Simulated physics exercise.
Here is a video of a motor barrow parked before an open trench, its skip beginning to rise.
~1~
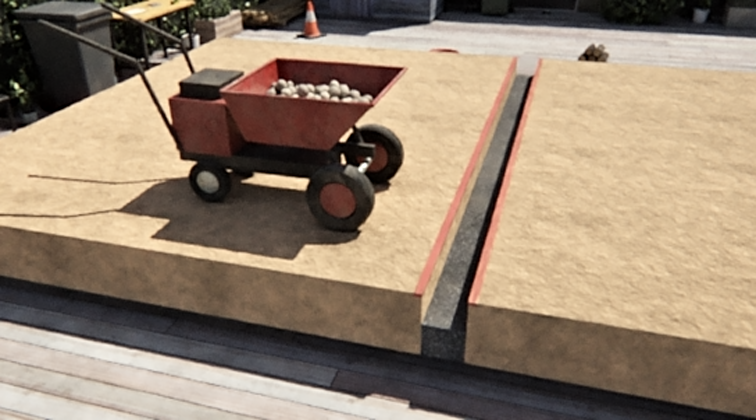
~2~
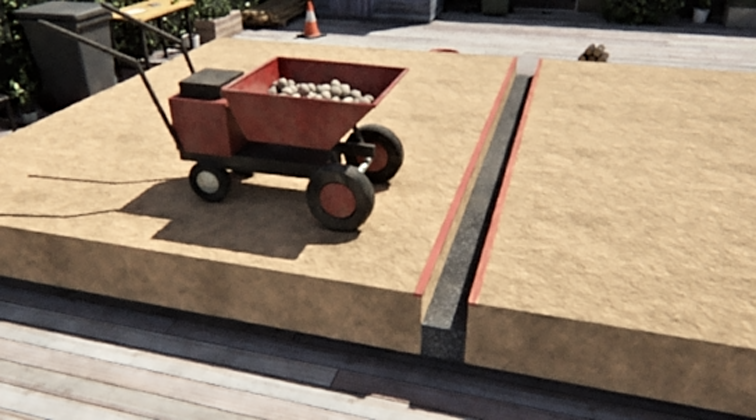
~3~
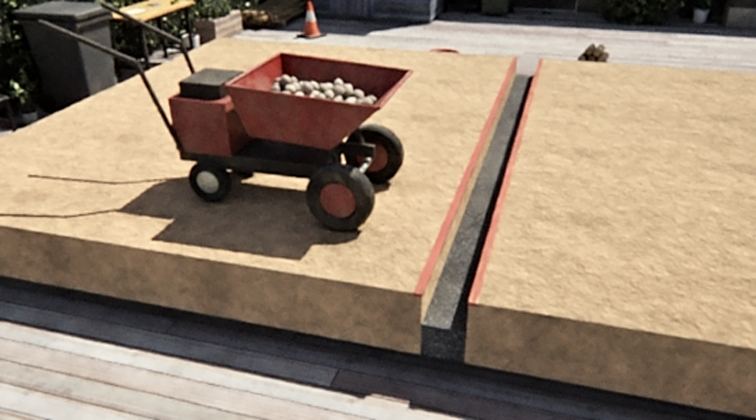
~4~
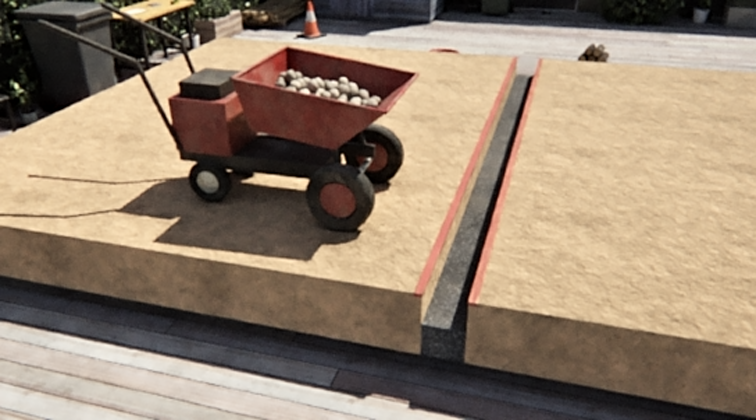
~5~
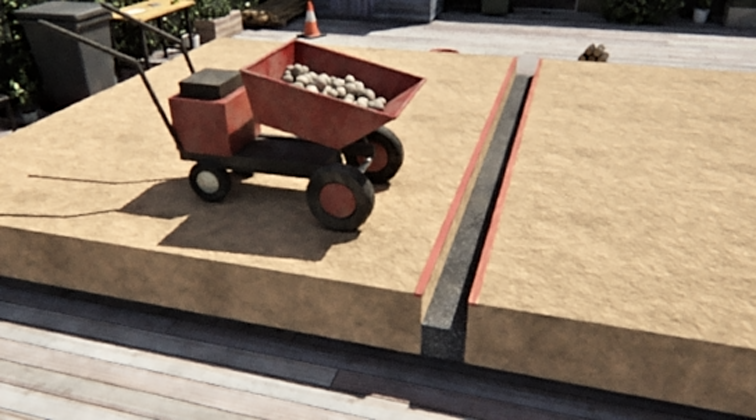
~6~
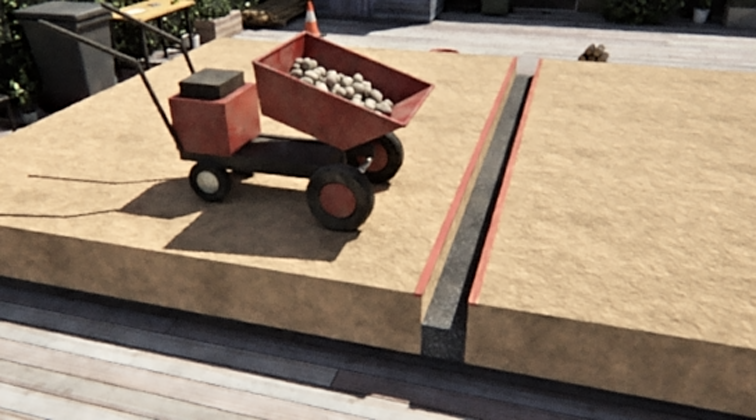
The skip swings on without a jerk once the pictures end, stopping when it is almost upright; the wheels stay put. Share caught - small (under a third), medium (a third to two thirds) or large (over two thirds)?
Large.
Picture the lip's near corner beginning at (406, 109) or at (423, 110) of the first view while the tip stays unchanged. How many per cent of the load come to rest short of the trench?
The first spot gives roughly 0 %; the second gives roughly 0 %.
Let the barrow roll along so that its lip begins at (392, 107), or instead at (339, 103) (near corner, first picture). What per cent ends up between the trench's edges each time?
50 per cent, then 60 per cent.
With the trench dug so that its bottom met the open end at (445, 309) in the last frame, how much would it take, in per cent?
About 50 percent.
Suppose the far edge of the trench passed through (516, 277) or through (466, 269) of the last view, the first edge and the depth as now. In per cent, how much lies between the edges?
Lab note: Try one 100 per cent, try two 60 per cent.
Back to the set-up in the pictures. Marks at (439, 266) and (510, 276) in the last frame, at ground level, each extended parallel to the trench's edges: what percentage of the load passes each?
Respectively 100 and 10 percent.
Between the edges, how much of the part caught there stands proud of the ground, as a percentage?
15 %.
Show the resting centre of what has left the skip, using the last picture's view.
Once nothing moves, the middle sits near (476, 225).
Soon, skip tipped steeply; all in the skip.
A while on, skip tipped right over; about two thirds in the skip; about a third in or heaped over the trench; a small part beyond it; a stray few falling.
Towards the end, skip tipped right over; a small part in the skip; most in or heaped over the trench; about a quarter beyond it.
Finally, skip tipped right over; a stray few in the skip; most in or heaped over the trench; about a quarter beyond it.
